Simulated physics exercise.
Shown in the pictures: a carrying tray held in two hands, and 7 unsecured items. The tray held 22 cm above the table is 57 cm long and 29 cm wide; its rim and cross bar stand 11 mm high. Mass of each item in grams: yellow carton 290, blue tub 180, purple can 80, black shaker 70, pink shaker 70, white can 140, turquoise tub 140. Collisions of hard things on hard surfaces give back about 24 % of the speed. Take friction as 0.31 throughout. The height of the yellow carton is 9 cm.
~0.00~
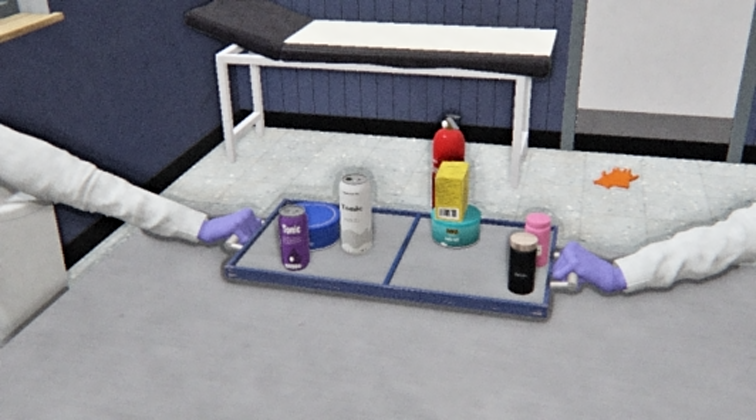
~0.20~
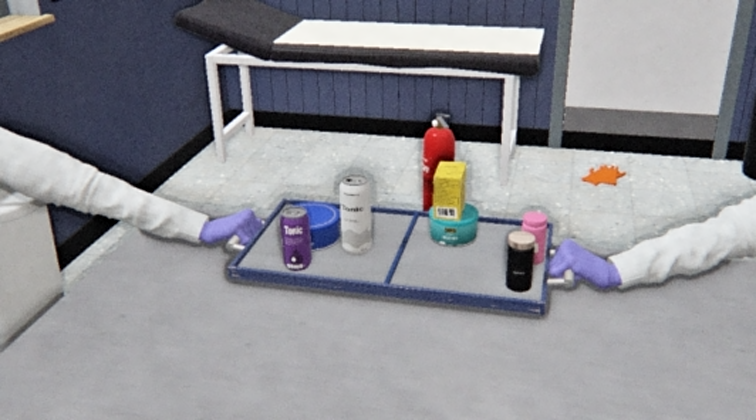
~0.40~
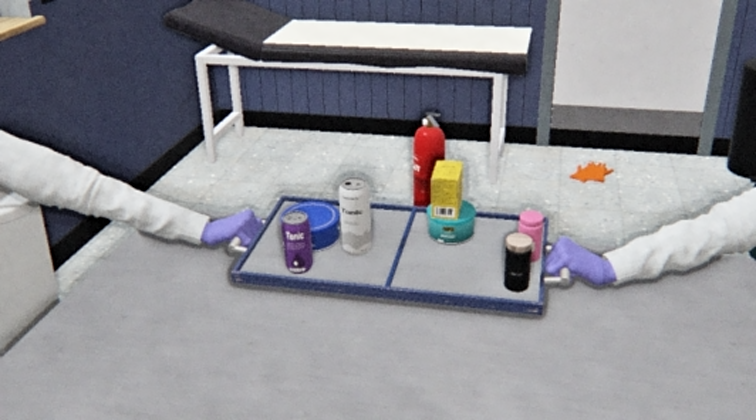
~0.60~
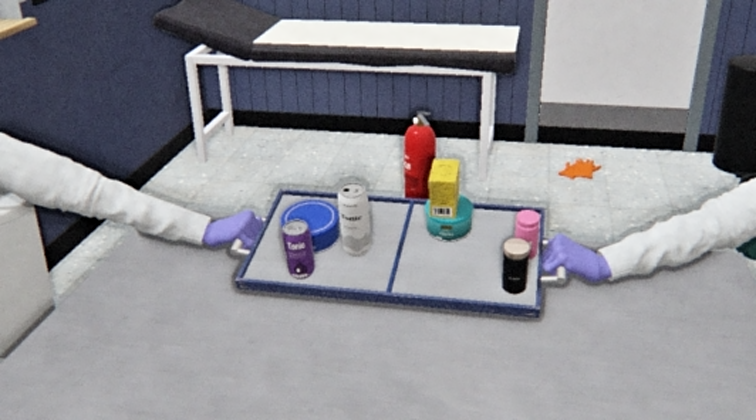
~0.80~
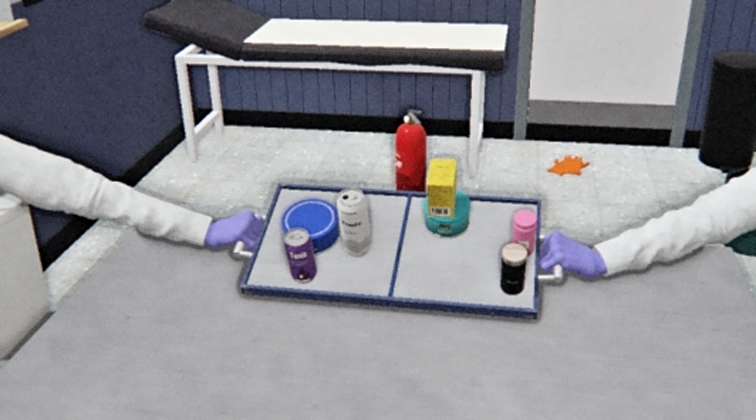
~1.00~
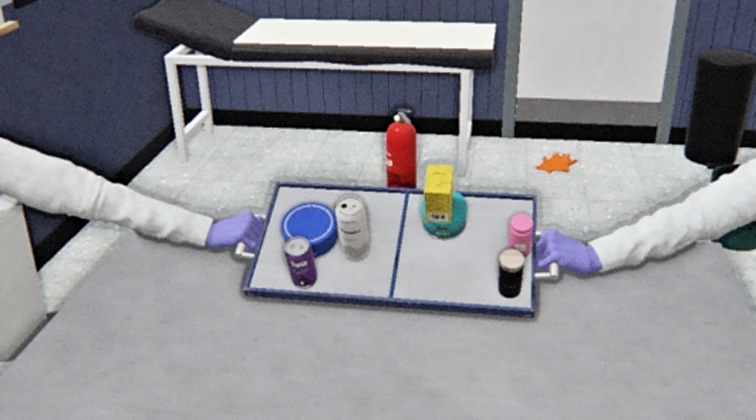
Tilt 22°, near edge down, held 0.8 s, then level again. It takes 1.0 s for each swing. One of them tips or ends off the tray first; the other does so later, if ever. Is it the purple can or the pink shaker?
The latter of the two.
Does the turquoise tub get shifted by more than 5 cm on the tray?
In the end the turquoise tub has moved.
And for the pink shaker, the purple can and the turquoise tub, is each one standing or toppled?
Final state - pink shaker: Goes over; purple can: Remains on its base; turquoise tub: Remains on its base.
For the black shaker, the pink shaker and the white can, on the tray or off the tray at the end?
When everything stops, the black shaker is out of bounds, the pink shaker is out of bounds, and the white can is out of bounds.
Around 1.50 s, tray at 22°, near edge down; yellow carton, black shaker and white can now off the tray; pink shaker tipped 31° against what carries it near (522, 282); purple can shifted 2 cm near (301, 266).
Around 1.80 s, tray at 22°, near edge down; pink shaker now off the tray; purple can shifted 2 cm near (301, 266); turquoise tub shifted 17 cm.
Around 2.50 s, tray at 7°, near edge down; purple can shifted 2 cm near (301, 250); turquoise tub shifted 17 cm; blue tub shifted 4 cm.
Finally (3.4 s), off the tray, yellow carton, black shaker, pink shaker and white can; not toppled but over 5 cm from the start, turquoise tub; the other 2 still in place (within 5 cm). Final places as that camera would see them, purple can near (301, 242), pink shaker near (671, 380). Purple can was never lost; pink shaker went at 1.52 s.
